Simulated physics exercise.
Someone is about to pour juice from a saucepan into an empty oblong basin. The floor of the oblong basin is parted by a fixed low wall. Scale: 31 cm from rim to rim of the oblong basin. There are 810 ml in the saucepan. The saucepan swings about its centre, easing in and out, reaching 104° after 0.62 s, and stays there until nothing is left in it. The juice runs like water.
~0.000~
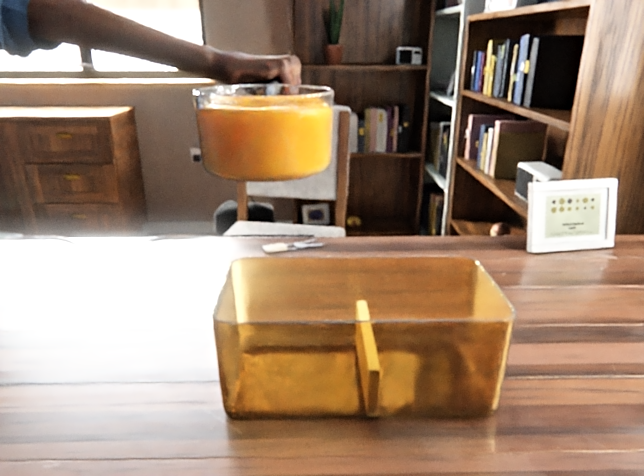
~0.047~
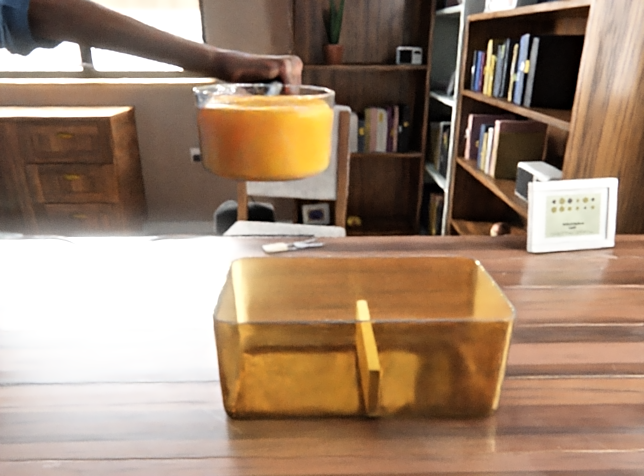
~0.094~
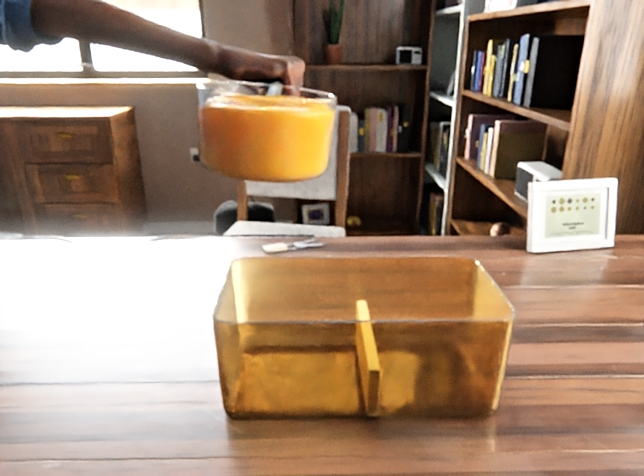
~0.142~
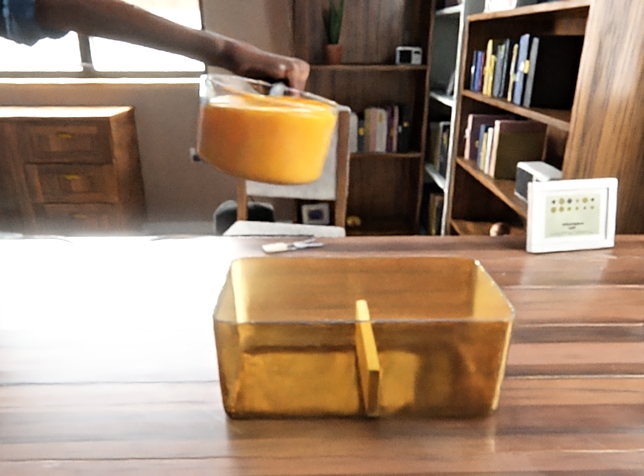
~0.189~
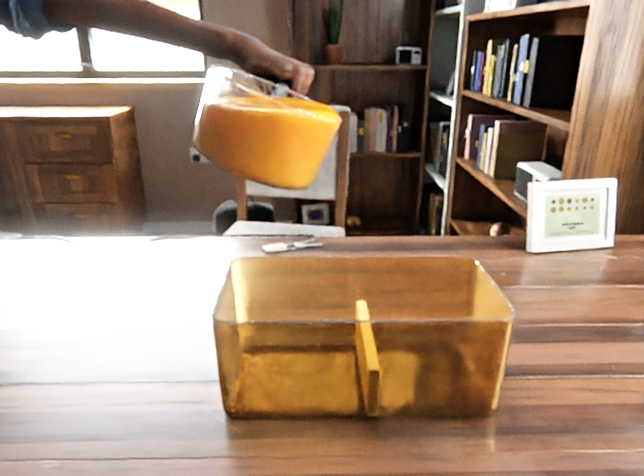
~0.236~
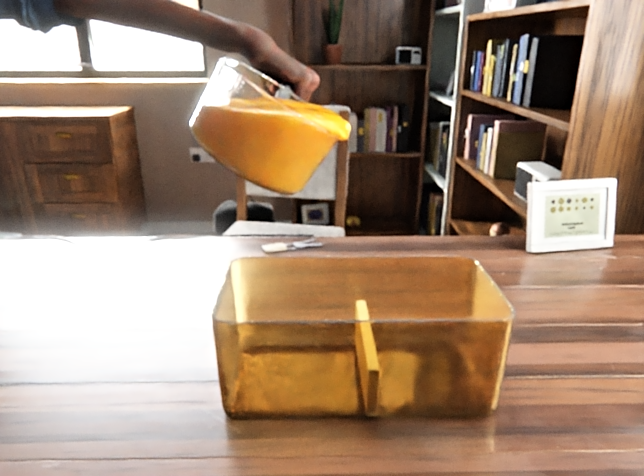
A hand tilting a clear container of orange juice steadily to the right above an amber divided basin on a wooden table.
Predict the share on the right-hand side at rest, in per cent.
About 74 per cent.
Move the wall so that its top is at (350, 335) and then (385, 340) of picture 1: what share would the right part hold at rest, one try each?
First 90, then 50 per cent.
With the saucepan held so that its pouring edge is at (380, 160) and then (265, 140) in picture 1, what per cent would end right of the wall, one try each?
In turn about 95 and 5 per cent.
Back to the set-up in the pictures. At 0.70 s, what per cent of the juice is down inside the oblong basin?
Some 84 per cent.
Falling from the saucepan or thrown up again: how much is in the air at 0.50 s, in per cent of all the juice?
About 48 per cent.
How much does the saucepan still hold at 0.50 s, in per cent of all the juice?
Near 30 in a hundred.
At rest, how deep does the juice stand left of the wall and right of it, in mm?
Left about 8 mm, right about 30 mm.
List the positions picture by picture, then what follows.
In the first frame, it leans 0°; its right rim is at (332, 93); the juice meets the walls at (201, 103) and (329, 103); the oblong basin's rim runs from (223, 288) to (494, 285); the wall's top is at (367, 332).
In the second frame, it leans 1°; its right rim is at (333, 94); the juice meets the walls at (202, 102) and (330, 104).
In the third frame, it leans 6°; its right rim is at (335, 100); the juice meets the walls at (204, 100) and (332, 105).
In the fourth frame, it leans 13°; its right rim is at (338, 109); the juice meets the walls at (206, 101) and (334, 107).
In the fifth frame, it leans 22°; its right rim is at (339, 121); the juice meets the walls at (205, 104) and (340, 113); 1 per cent is over the edge.
In the sixth frame, it leans 33°; its right rim is at (339, 135); the juice meets the walls at (202, 105) and (339, 126); 4 per cent is over the edge.
Then, 0.50 s in, the tilt is 95° and 30 per cent is still to pour, 0 is left of the wall and 20 right of it.
Then, 0.70 s in, the tilt is 104° and 6 per cent is still to pour, 11 is left of the wall and 73 right of it.
Then, 0.90 s in, the tilt is 104° and 1 per cent is still to pour, 22 is left of the wall and 73 right of it.
Then, 1.12 s in, the tilt is 104° and 0 per cent is still to pour, 25 is left of the wall and 74 right of it.
Finally, 25 per cent lies left of the wall, 74 right of it and 1 outside.
